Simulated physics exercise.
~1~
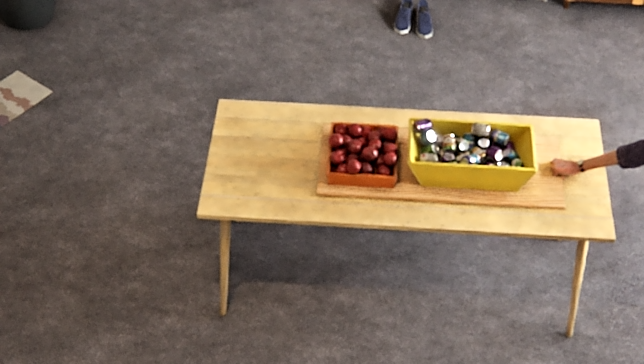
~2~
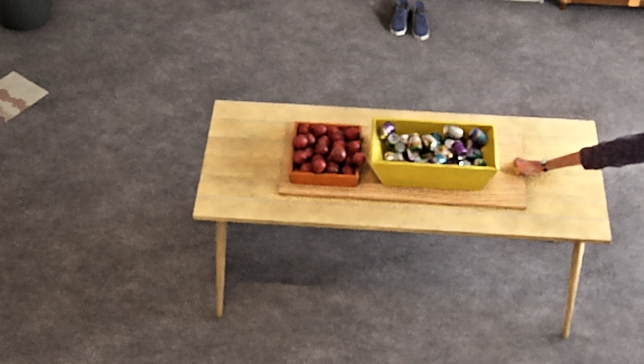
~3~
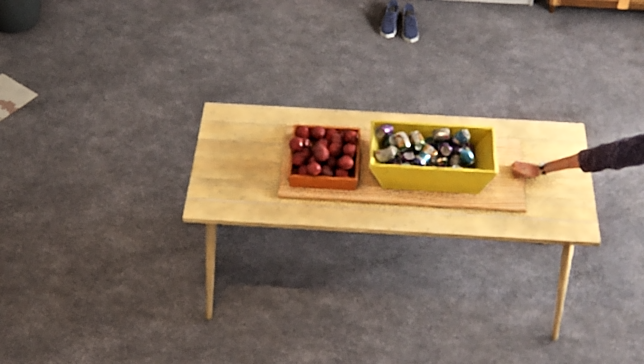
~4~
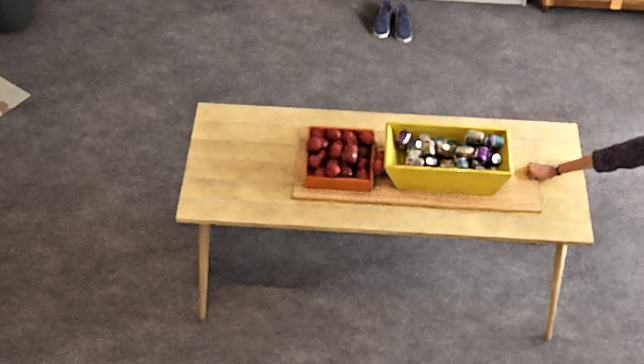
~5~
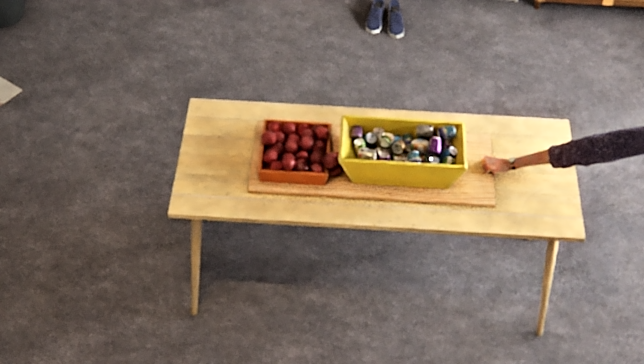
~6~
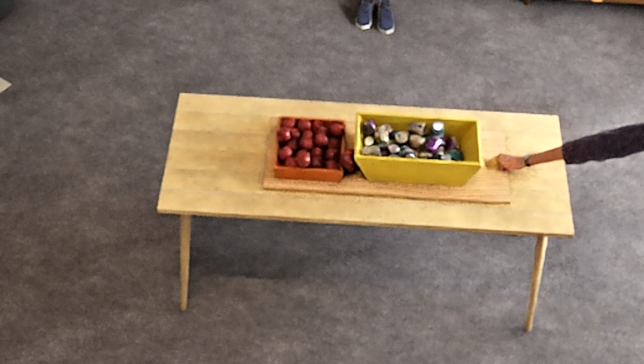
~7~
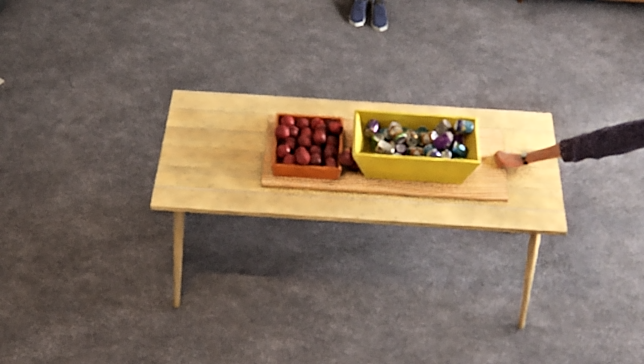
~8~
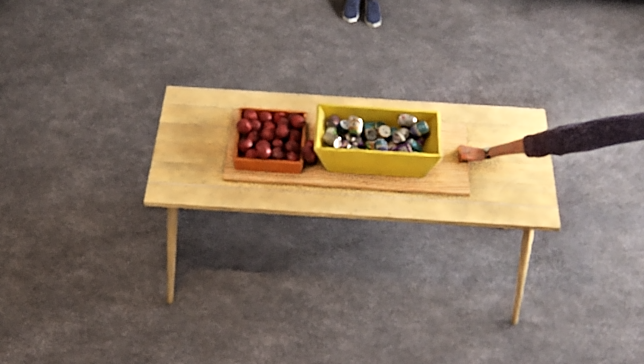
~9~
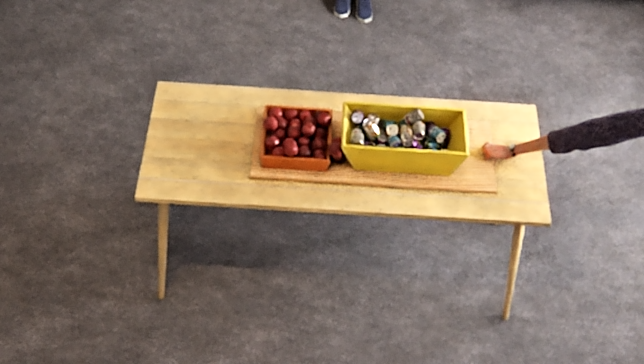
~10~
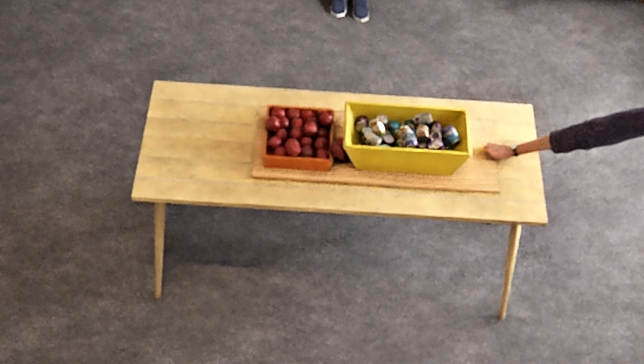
An orange box of red apples and a larger yellow box of small, shiny cans sit side by side on a flat board atop a pale wooden table, seen from above in a grey-floored room. An arm in a dark sleeve reaches in from the right, its hand at the board's end. The board slides left, then back right, again and again, while the cans shift about inside the yellow box. Partway through, a few apples leave the orange box and lie in the gap between the boxes. After a last slide left and back right, the board rests, the cans still in their box.
